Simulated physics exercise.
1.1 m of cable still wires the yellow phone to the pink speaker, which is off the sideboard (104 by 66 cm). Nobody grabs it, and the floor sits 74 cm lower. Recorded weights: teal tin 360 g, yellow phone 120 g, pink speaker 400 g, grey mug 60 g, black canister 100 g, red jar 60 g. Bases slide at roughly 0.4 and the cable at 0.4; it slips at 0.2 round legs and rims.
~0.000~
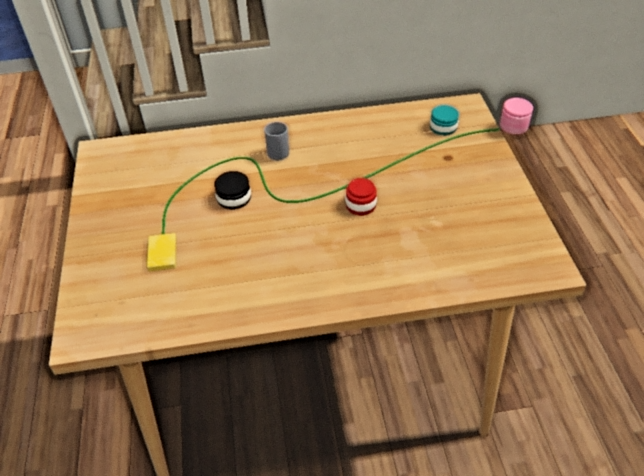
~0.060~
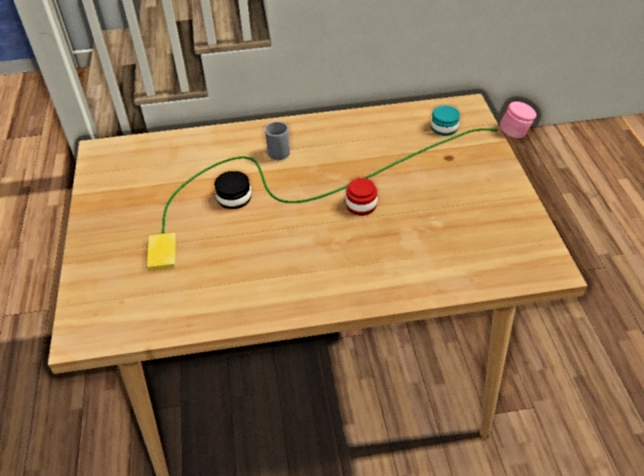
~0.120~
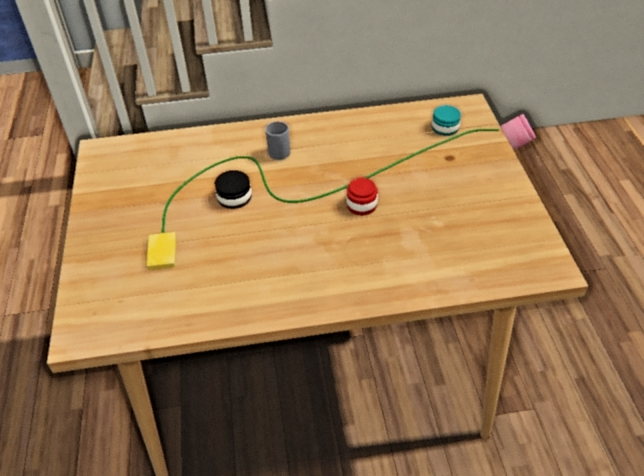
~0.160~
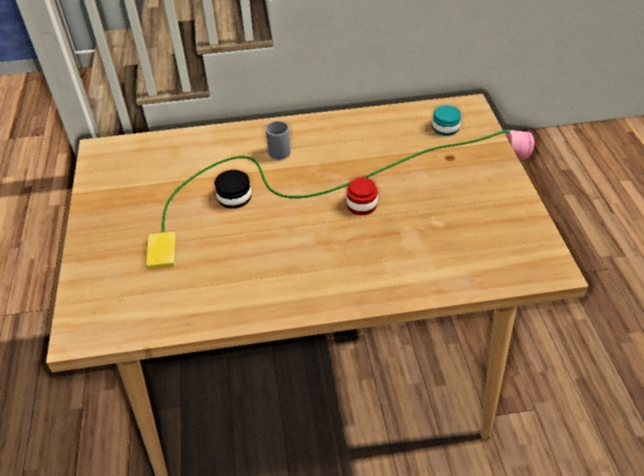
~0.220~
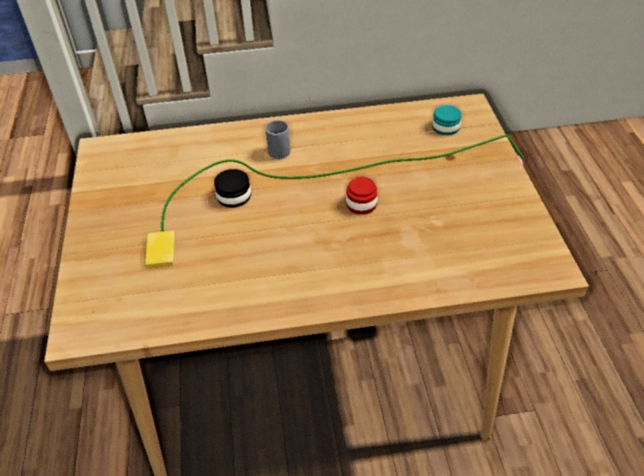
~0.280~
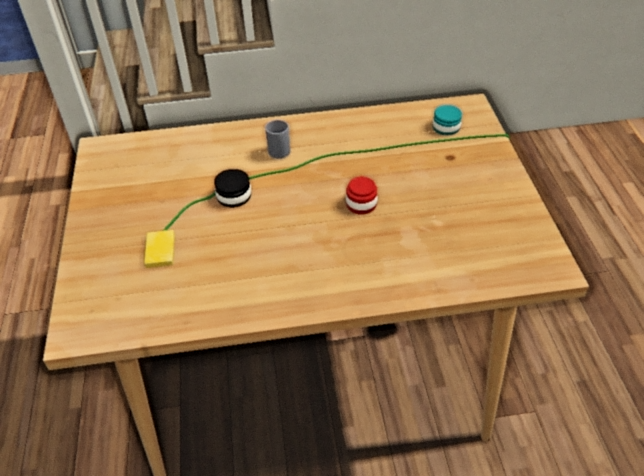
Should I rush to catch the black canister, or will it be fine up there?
It will be fine up there.
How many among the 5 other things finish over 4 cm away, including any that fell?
My count is 2.
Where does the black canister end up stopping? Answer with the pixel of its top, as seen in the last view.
The top ends up close to (311, 231) in the last picture.
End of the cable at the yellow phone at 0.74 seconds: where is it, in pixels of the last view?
It's at around pixel (384, 127).
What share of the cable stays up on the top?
Share of length, estimated: 25 per cent.
At 0.5 s, the cable's tail end at (273, 190); black canister 19 cm off its start, yellow phone 27 cm off its start, pink speaker over the edge.
At 0.7 s, the cable's tail end at (384, 127); black canister 24 cm off its start, yellow phone 60 cm off its start, pink speaker over the edge.
At 1.0 s, the cable's tail end at (420, 114); black canister 24 cm off its start at (311, 231), yellow phone 69 cm off its start at (408, 118), pink speaker over the edge.
At 1.2 s, the cable's tail end at (421, 114); black canister 24 cm off its start, yellow phone 69 cm off its start, pink speaker over the edge.
At 2.4 s, the cable's tail end at (421, 114); black canister 24 cm off its start at (311, 231), yellow phone 69 cm off its start at (408, 117), pink speaker over the edge, teal tin 2 cm off its start at (455, 111).
